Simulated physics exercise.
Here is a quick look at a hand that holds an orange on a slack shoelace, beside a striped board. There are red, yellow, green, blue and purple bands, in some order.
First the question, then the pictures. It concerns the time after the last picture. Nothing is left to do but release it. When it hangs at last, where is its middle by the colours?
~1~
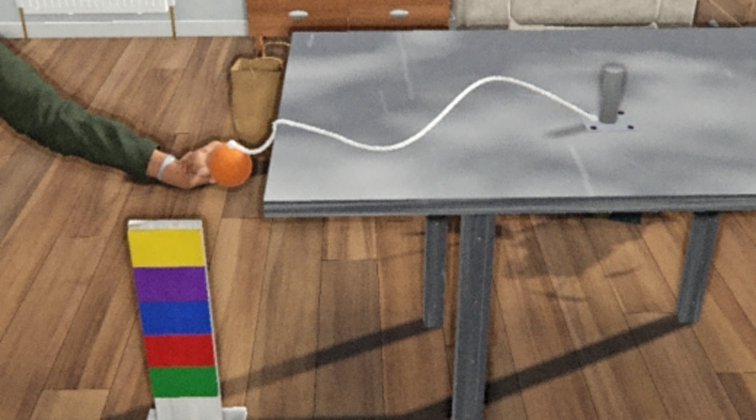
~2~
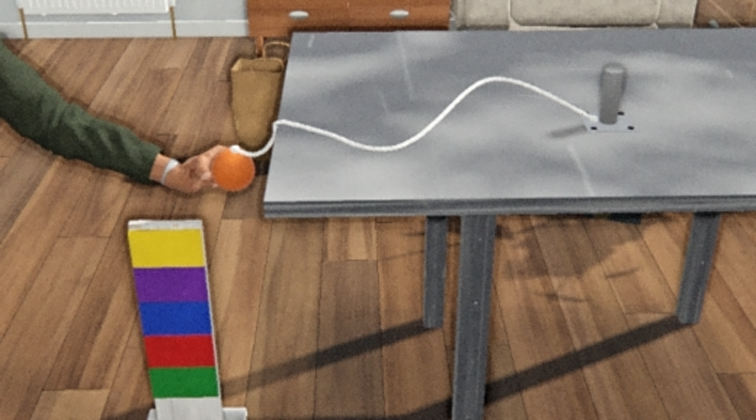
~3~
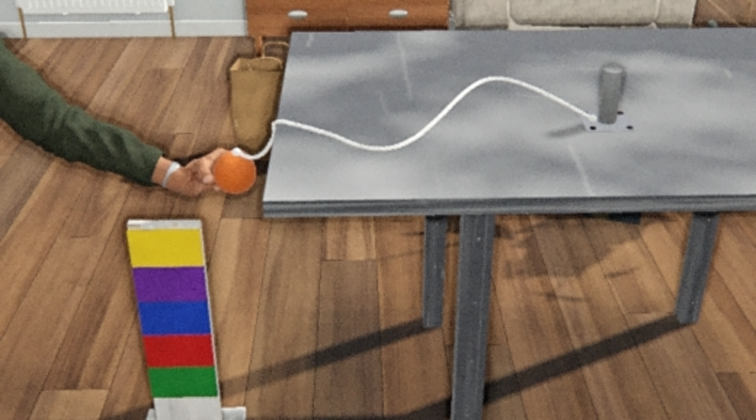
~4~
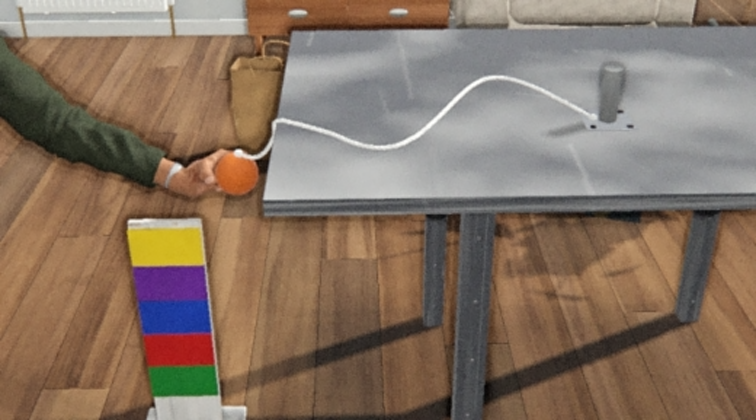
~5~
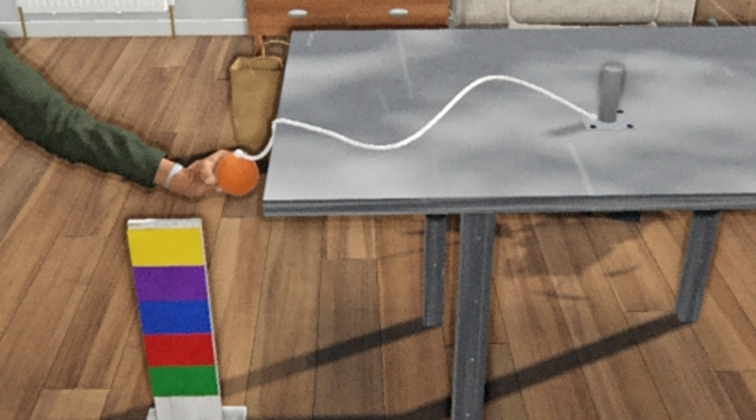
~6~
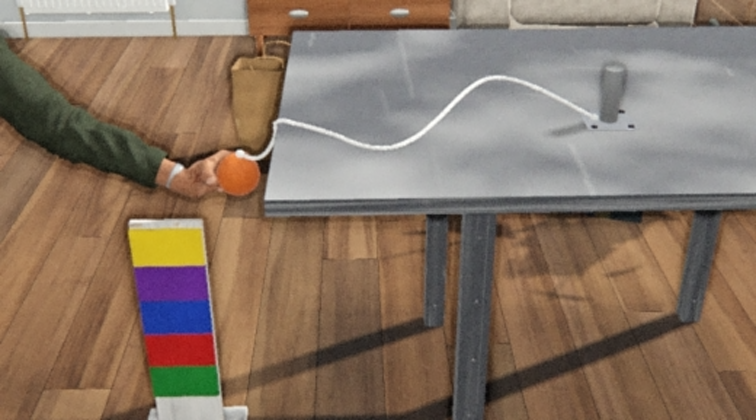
By the colours, at red.
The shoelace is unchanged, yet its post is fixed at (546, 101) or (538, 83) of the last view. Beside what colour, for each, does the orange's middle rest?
Try one - green; try two - green.
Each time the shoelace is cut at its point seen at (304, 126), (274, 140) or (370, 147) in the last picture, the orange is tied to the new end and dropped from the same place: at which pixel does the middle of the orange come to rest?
Respectively (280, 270), (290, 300) and (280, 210).
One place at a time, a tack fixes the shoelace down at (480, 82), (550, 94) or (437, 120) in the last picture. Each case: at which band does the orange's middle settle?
Note: Try 1 purple; try 2 blue; try 3 yellow.
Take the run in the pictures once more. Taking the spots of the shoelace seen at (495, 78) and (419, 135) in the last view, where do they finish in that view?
One finishes at (443, 114) and the other at (279, 124).
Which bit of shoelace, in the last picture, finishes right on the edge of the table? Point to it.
(425, 130).
Soon after, orange near (255, 321); level with blue.
After that, orange near (314, 311); level with blue.
And then, orange near (281, 337); level with red.
In the end, orange near (295, 332); level with red. Its centre hangs level with the red band.
